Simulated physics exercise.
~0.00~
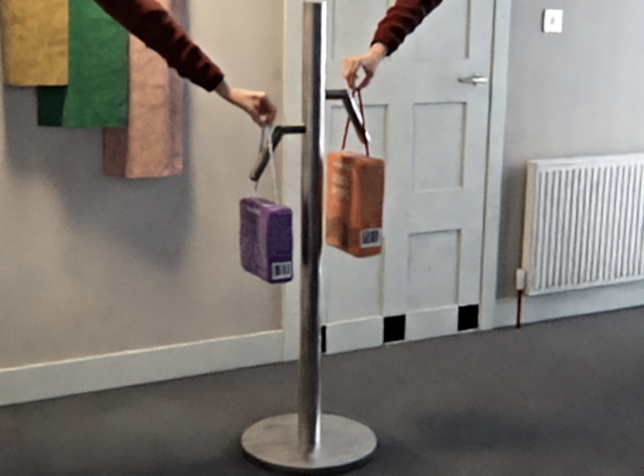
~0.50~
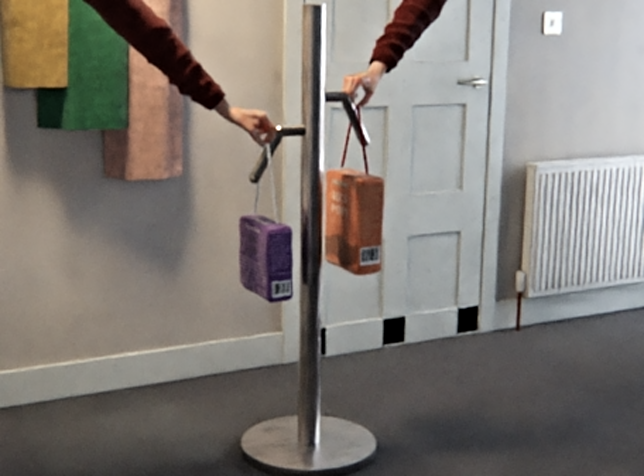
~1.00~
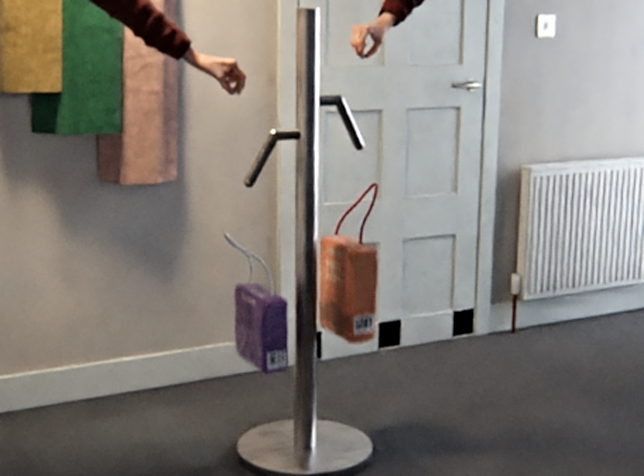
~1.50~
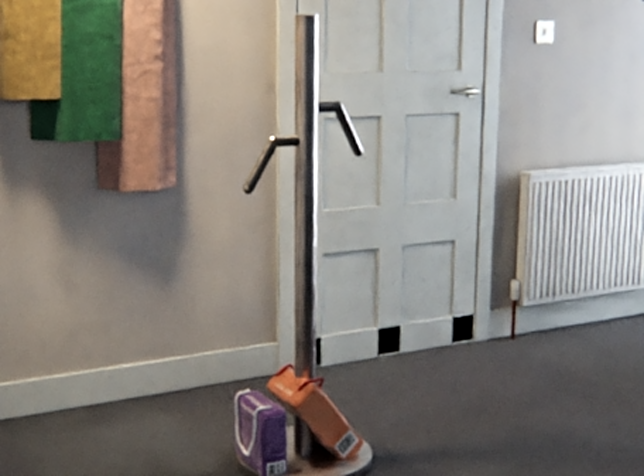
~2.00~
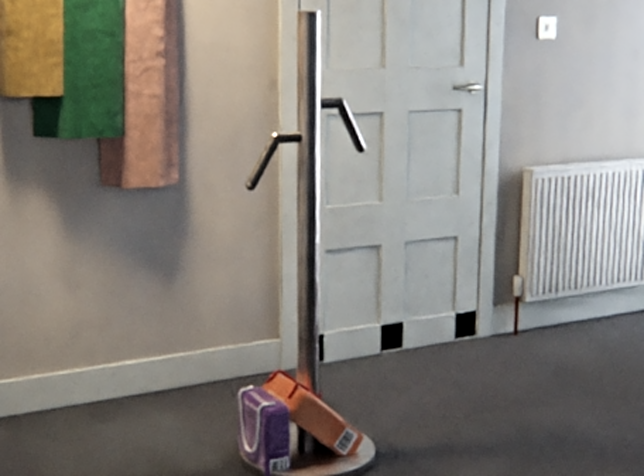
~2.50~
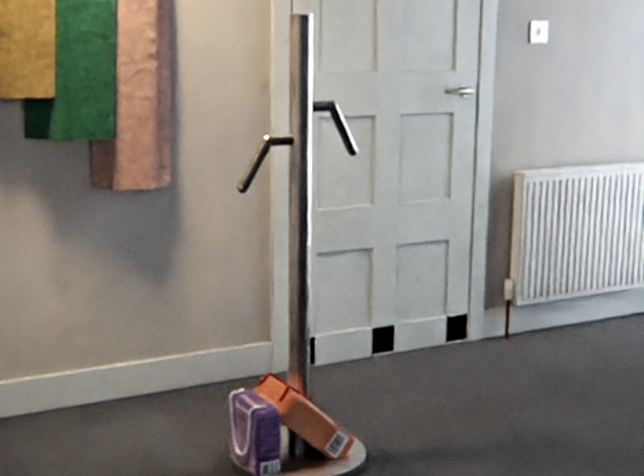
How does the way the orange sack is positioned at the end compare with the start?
At the start the orange sack hangs upright by its loop, and at the end it rests leaning at the foot of the stand.
